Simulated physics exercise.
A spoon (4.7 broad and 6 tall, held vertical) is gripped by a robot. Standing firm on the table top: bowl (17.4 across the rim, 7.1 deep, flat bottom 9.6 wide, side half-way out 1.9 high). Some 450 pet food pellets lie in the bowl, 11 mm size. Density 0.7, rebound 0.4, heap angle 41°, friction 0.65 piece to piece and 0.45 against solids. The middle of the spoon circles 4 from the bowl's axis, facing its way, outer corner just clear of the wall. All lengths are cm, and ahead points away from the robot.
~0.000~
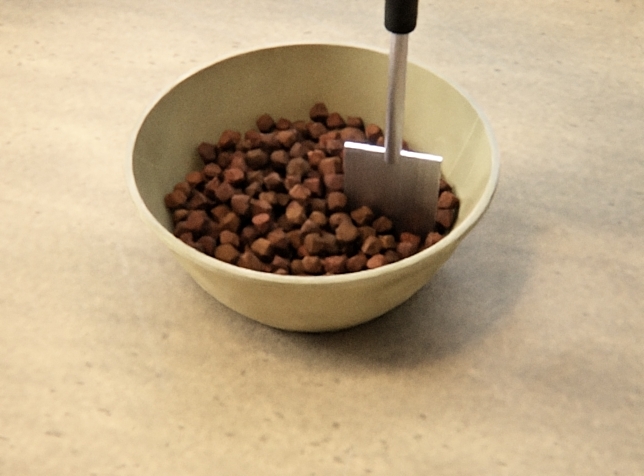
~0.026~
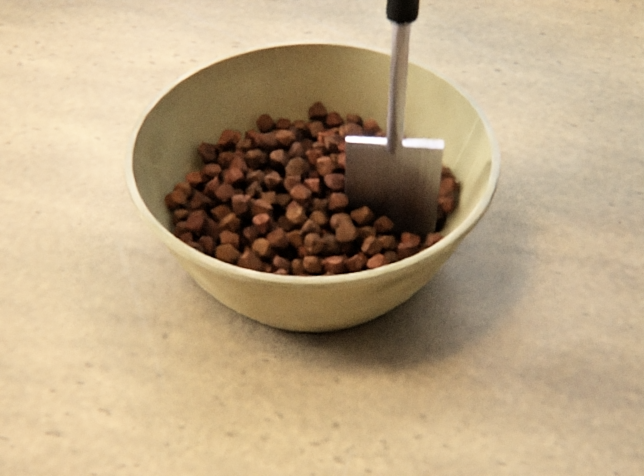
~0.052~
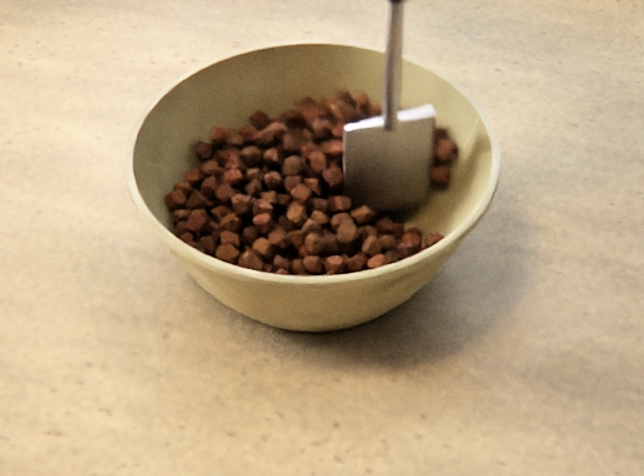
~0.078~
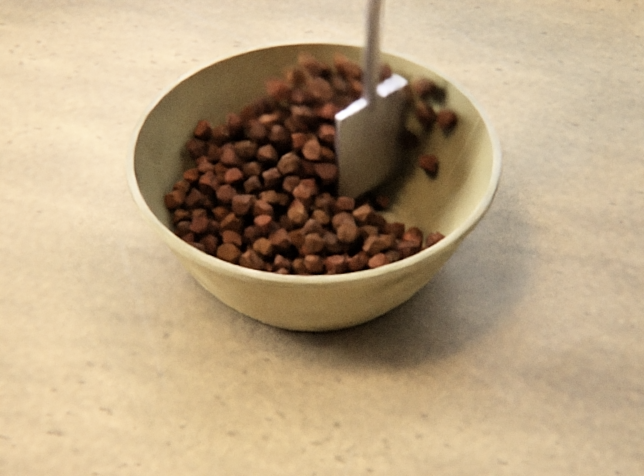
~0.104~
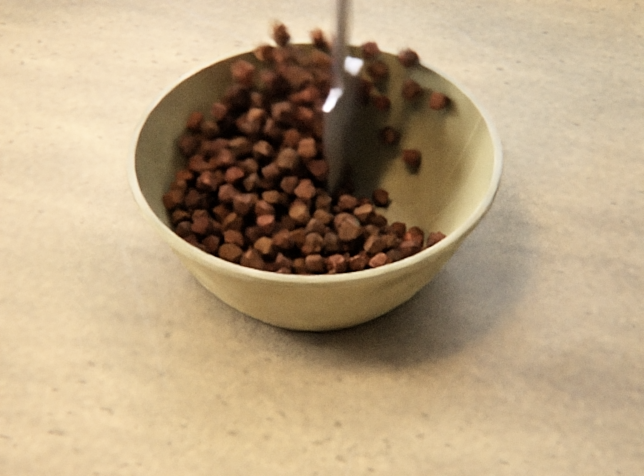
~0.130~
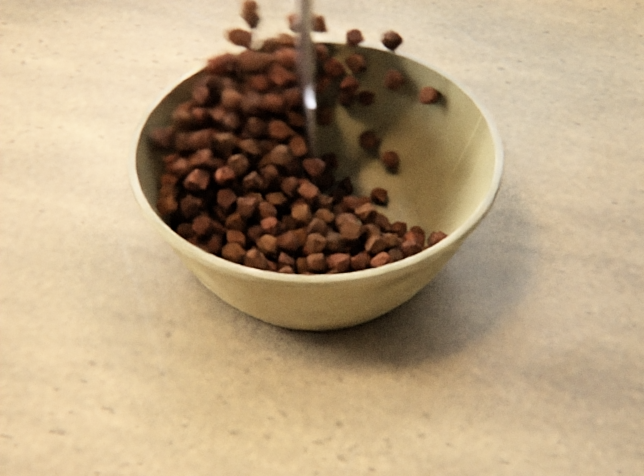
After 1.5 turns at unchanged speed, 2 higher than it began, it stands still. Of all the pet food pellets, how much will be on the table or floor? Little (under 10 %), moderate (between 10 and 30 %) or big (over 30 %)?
On the table or floor the share is big, over 30 %.
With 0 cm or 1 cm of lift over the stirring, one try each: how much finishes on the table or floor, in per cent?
About 50 and 45 per cent.
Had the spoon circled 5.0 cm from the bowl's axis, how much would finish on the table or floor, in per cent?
In that case some 10 per cent.
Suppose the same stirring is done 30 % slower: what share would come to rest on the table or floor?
It would be near 25 per cent.
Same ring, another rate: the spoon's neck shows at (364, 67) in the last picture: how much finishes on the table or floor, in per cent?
About 25 per cent.
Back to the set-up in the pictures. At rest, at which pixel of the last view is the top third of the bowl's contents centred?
Near (282, 191).
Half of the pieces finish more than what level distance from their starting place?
Roughly 11 cm.
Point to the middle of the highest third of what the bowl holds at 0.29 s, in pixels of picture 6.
Near (344, 241).
After 0.29 s, 274° round, highest piece 11 above the table; 357 in the bowl, 14 on the table or floor, 78 in flight or on the tool.
After 0.45 s, 78° round, highest piece 10 above the table; 297 in the bowl, 116 on the table or floor, 36 in flight or on the tool.
After 0.74 s, 180° round, highest piece 6 above the table; 270 in the bowl, 178 on the table or floor, 1 in flight or on the tool.
After 1.44 s, 180° round, highest piece 5 above the table; 270 in the bowl, 179 on the table or floor.
At rest, 270 in the bowl, 179 on the table or floor. That is 40 % on the table or floor.
